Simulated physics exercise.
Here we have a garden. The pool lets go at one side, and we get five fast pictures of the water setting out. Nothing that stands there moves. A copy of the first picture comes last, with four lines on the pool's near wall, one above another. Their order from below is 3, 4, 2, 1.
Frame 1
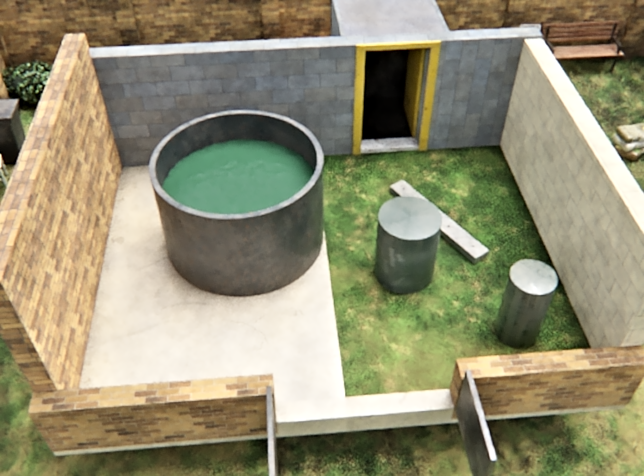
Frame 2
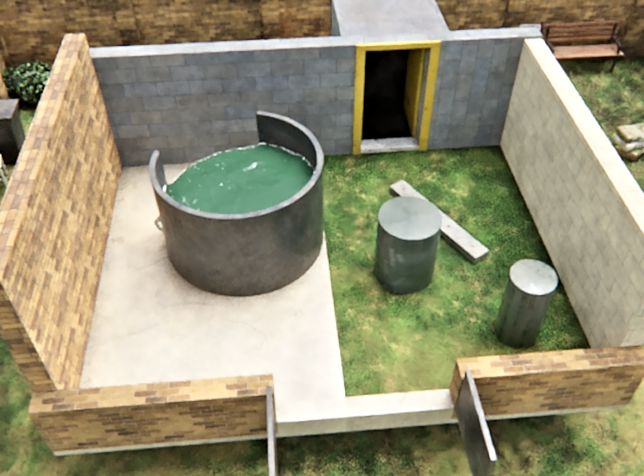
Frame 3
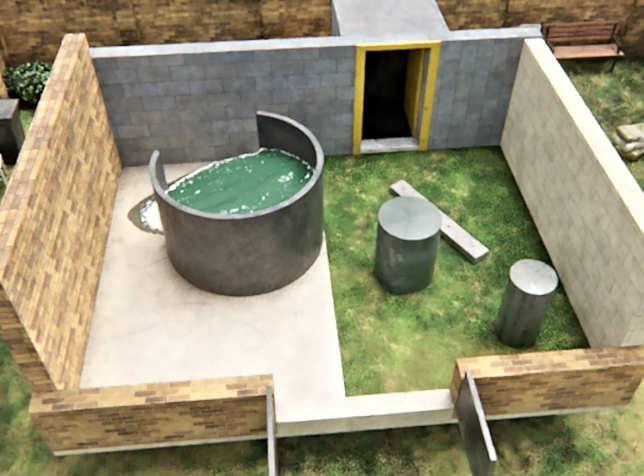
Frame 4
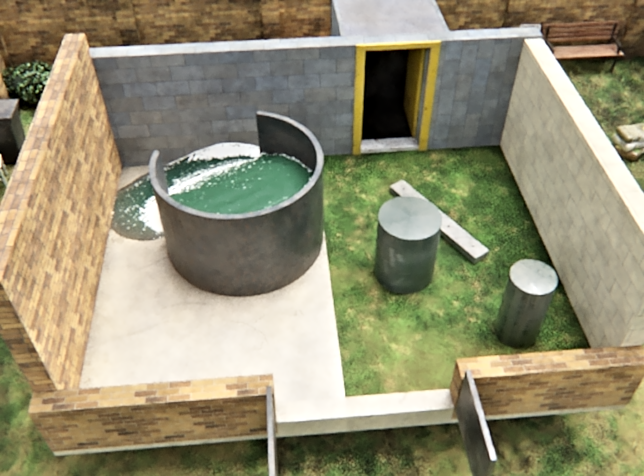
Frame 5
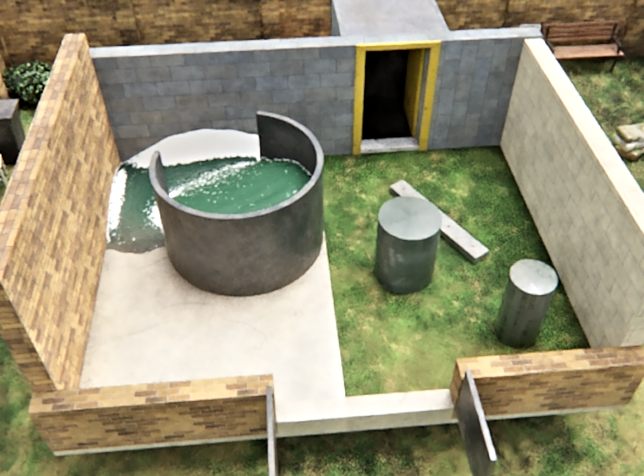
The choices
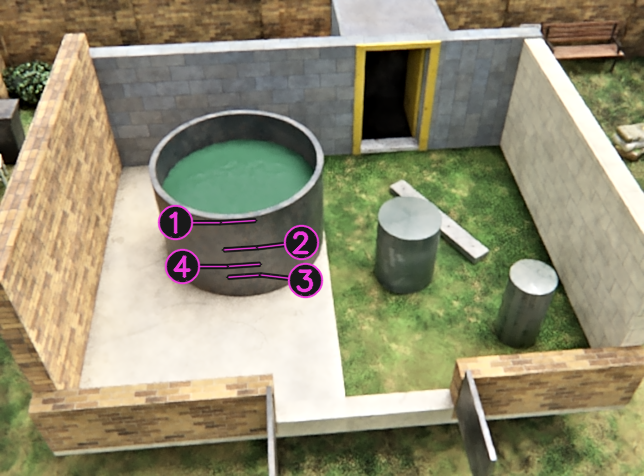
Green water sits in a round dark tank on a pale paved slab at the left of a walled garden, viewed from above by a still camera. Two grey cylinders and a pale plank lie on grass to the right, below a yellow-framed doorway in the grey back wall. The tank's back-left side opens, and foaming water pours out, spreading across the slab to the brick wall at left.
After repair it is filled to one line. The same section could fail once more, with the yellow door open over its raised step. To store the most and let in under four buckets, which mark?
Choose 2.
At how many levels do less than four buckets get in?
Three.
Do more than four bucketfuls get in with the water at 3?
No, not at all.
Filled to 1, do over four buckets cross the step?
Yes.
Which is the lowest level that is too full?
It is 1.
On the marked copy, 1 at (237, 221); 2 at (241, 248); 3 at (244, 276); 4 at (243, 265); from the bottom up 3, 4, 2, 1.
With 1, about 11 bucketfuls get in.
With 2, a bucket or two gets in.
With 3, nothing gets over.
With 4, nothing gets over.
